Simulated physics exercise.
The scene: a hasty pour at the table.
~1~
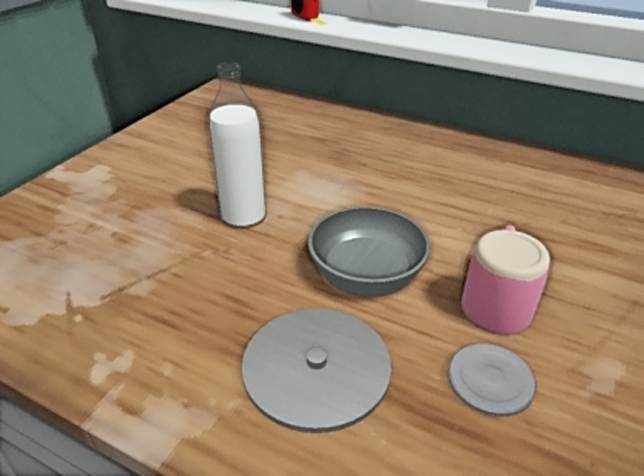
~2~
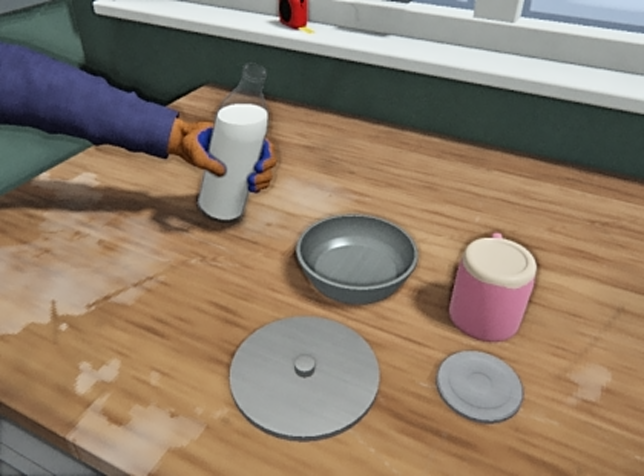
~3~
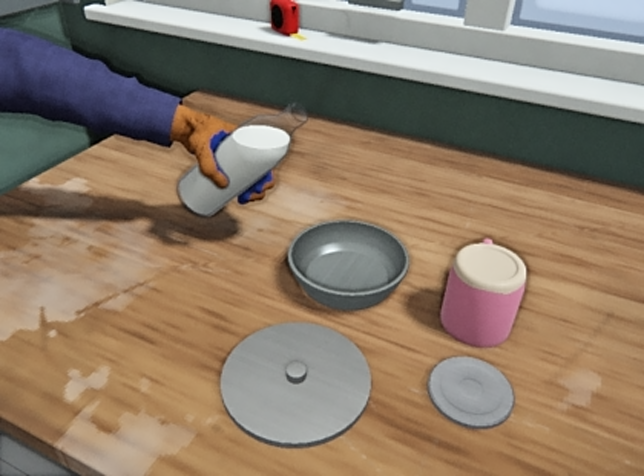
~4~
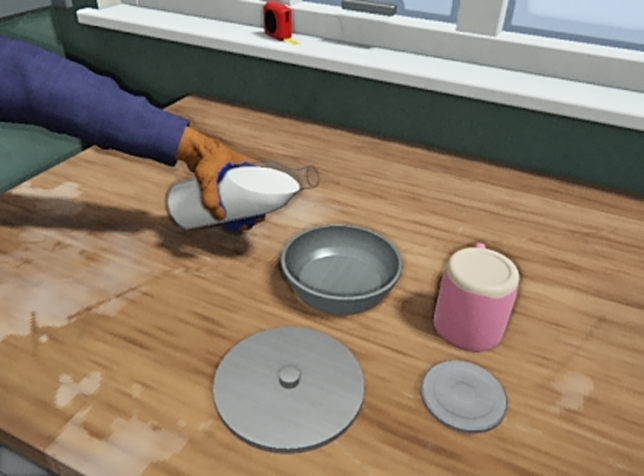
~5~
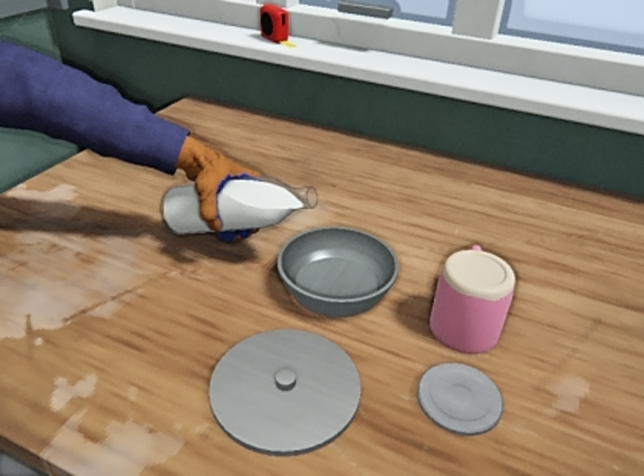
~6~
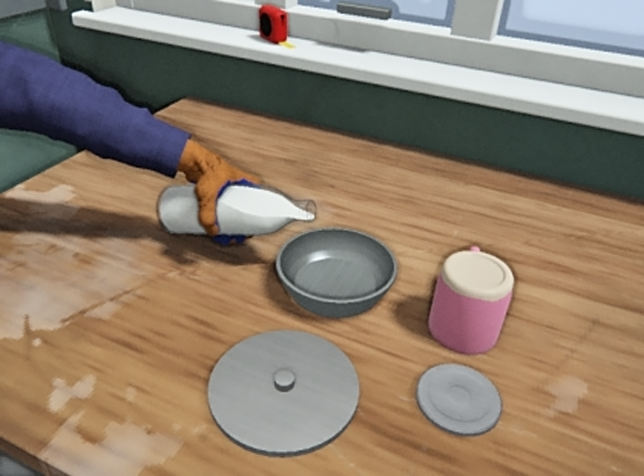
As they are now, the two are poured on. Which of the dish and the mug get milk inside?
The dish catches it and the mug gets none inside.
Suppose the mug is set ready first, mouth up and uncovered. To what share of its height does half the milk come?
Roughly 65 per cent.
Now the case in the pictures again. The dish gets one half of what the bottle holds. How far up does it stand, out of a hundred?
I make it 55 per cent.
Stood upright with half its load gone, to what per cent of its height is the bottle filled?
Some 35 per cent.
A moment on, the milk goes into the dish.
Further on, it runs off the upturned base of the mug.
When it is over, the dish has its share inside; the mug is empty, in a puddle.
